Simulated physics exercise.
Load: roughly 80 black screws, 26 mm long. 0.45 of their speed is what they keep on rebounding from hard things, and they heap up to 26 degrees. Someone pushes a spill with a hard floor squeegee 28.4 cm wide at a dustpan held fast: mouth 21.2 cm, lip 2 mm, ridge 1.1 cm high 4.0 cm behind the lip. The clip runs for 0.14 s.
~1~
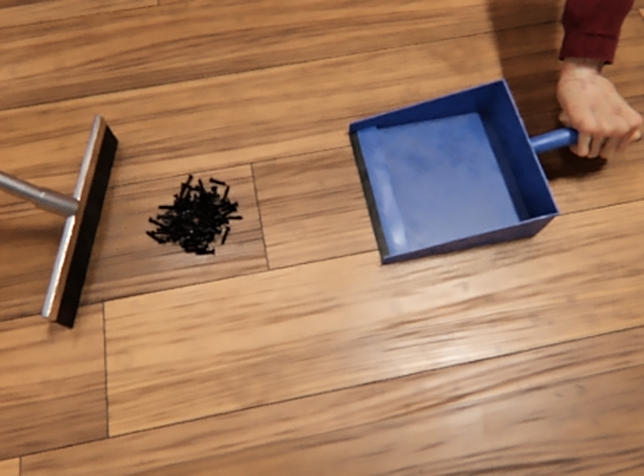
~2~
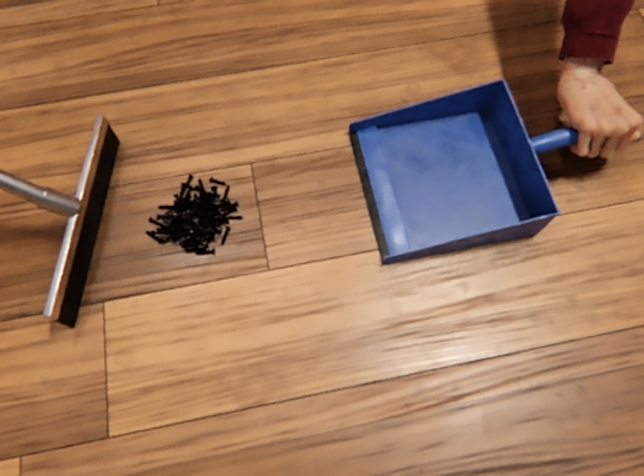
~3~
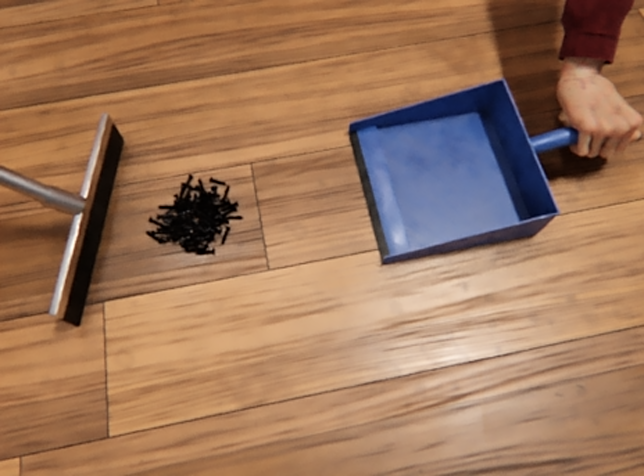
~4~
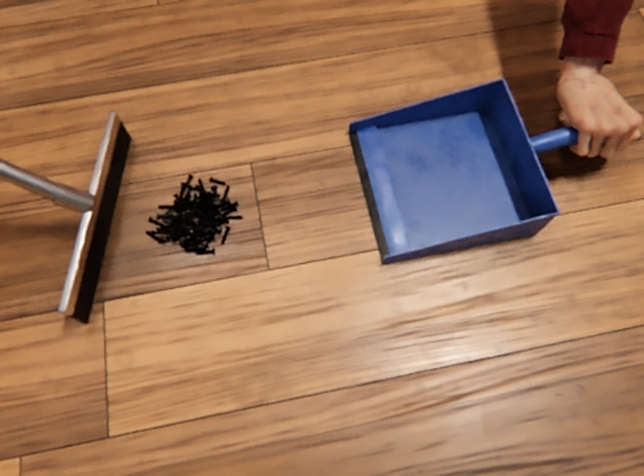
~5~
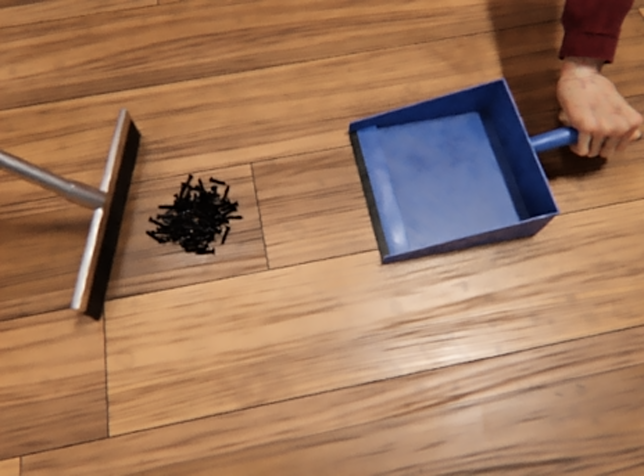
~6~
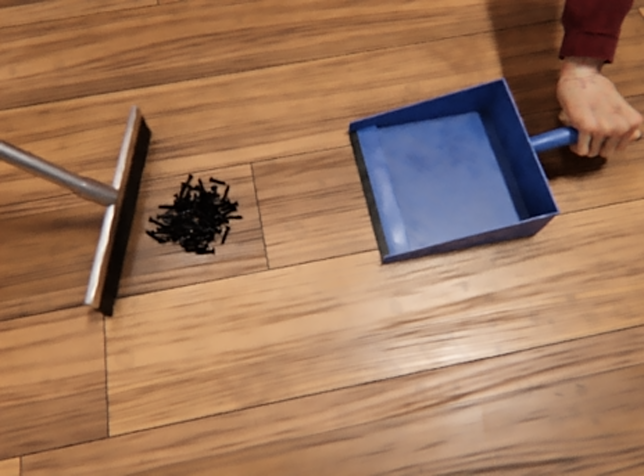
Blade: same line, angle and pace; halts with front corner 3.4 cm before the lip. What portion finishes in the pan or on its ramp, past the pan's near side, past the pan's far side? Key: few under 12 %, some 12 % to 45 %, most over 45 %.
Pan = few, near side = few, far side = few.
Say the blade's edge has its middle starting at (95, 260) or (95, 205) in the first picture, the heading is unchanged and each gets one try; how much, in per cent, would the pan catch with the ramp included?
Around 0 percent, then around 0 percent.
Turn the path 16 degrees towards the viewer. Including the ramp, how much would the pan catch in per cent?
Pan plus ramp: Some 5 %.
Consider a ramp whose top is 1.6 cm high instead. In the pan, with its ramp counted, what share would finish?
Estimate: About 0 in a hundred.
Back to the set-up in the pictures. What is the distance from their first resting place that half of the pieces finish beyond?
Somewhere around 20 centimetres.
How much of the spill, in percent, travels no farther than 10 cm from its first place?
About 0 percent.
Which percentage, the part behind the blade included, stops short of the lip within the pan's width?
Share there: About 95 %.
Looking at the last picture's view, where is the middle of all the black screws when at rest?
Close to pixel (336, 193).
Then, 0.23 s after the last picture, middle of the blade 20 cm from the lip; 0 % over the lip, far side 0 %, near side 0 %.
Then, 0.39 s after the last picture, middle of the blade 11 cm from the lip; 0 % over the lip, far side 0 %, near side 0 %.
Then, 0.67 s after the last picture, middle of the blade 7 cm from the lip; 0 % over the lip, far side 0 %, near side 5 %.
In the end, pan 0 %, near side 5 %, far side 0 %, in front of the lip or behind the blade 95 %.
